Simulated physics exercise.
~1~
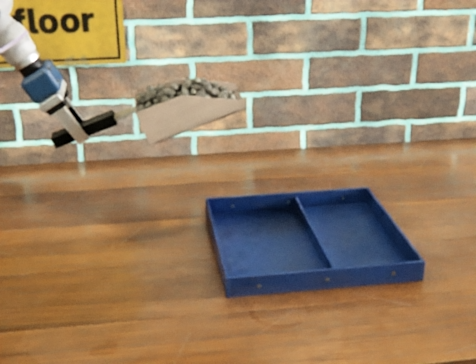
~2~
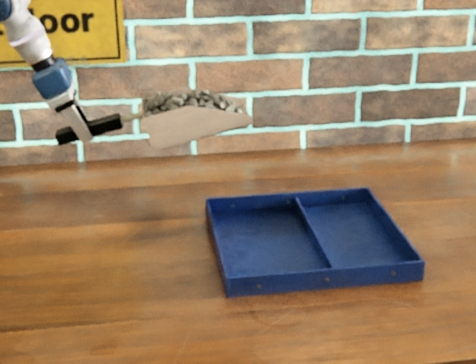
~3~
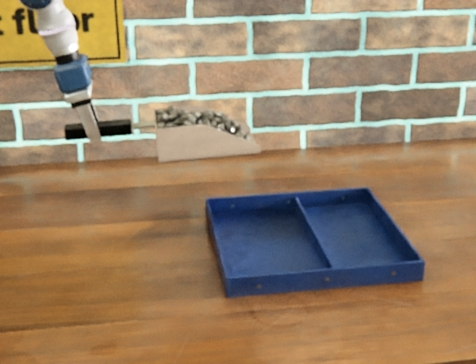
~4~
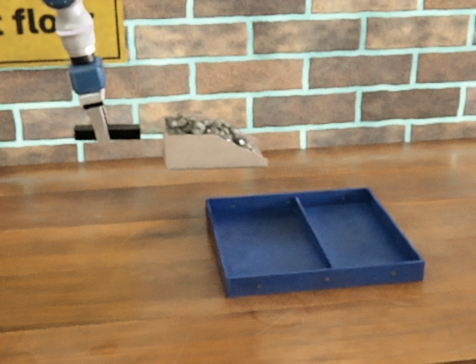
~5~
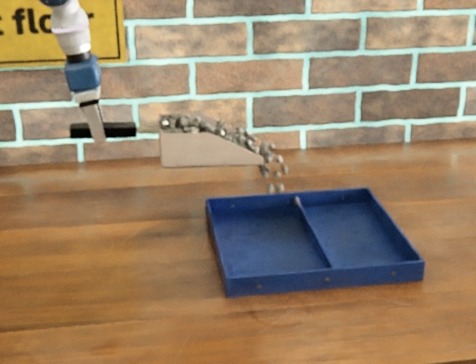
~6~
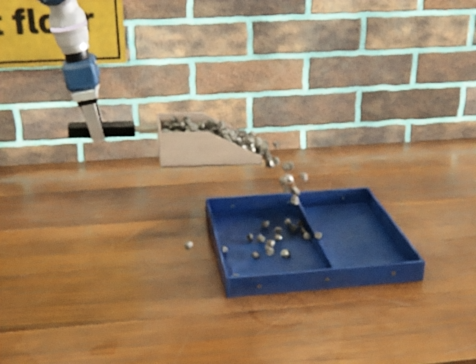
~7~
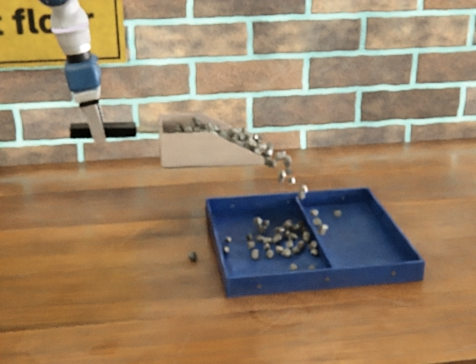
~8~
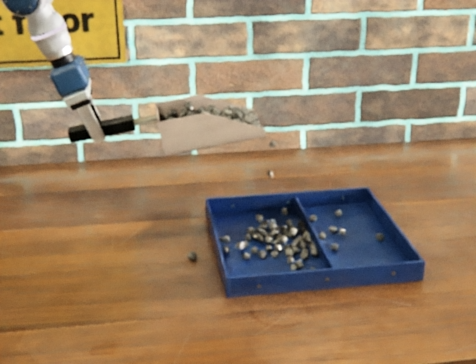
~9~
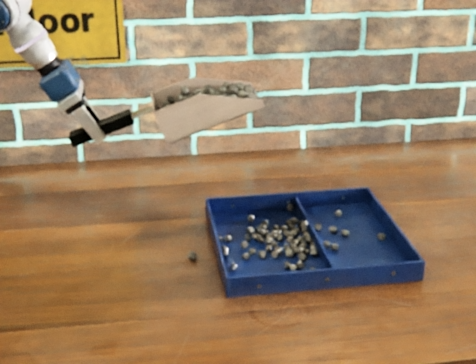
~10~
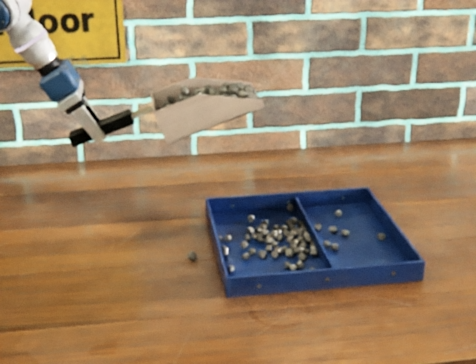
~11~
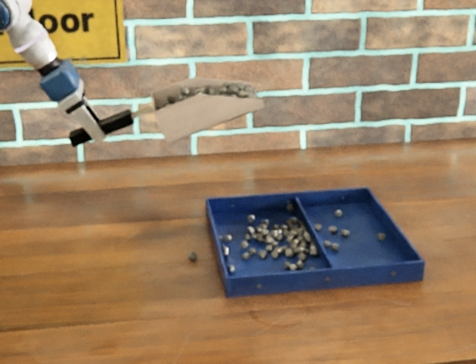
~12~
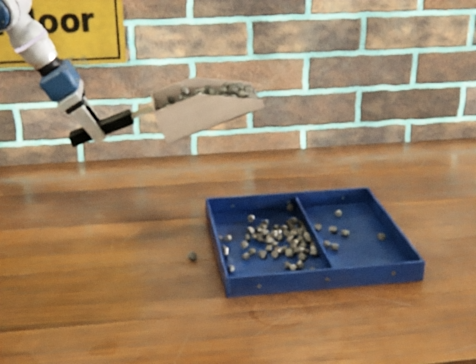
At the start, a robot arm at the upper left holds a scoop heaped with small grey pebbles above a wooden table, where a blue tray split by a cross wall sits before a brick wall. The arm moves the scoop slightly right and down, tipping its open front forward. Pebbles spill over the lip and drop into the tray, mostly into the left part, while one lands on the table to the left. The arm then lifts and tilts the scoop back, stopping the flow. It ends still, with pebbles left in the scoop and a few in the tray's right part.
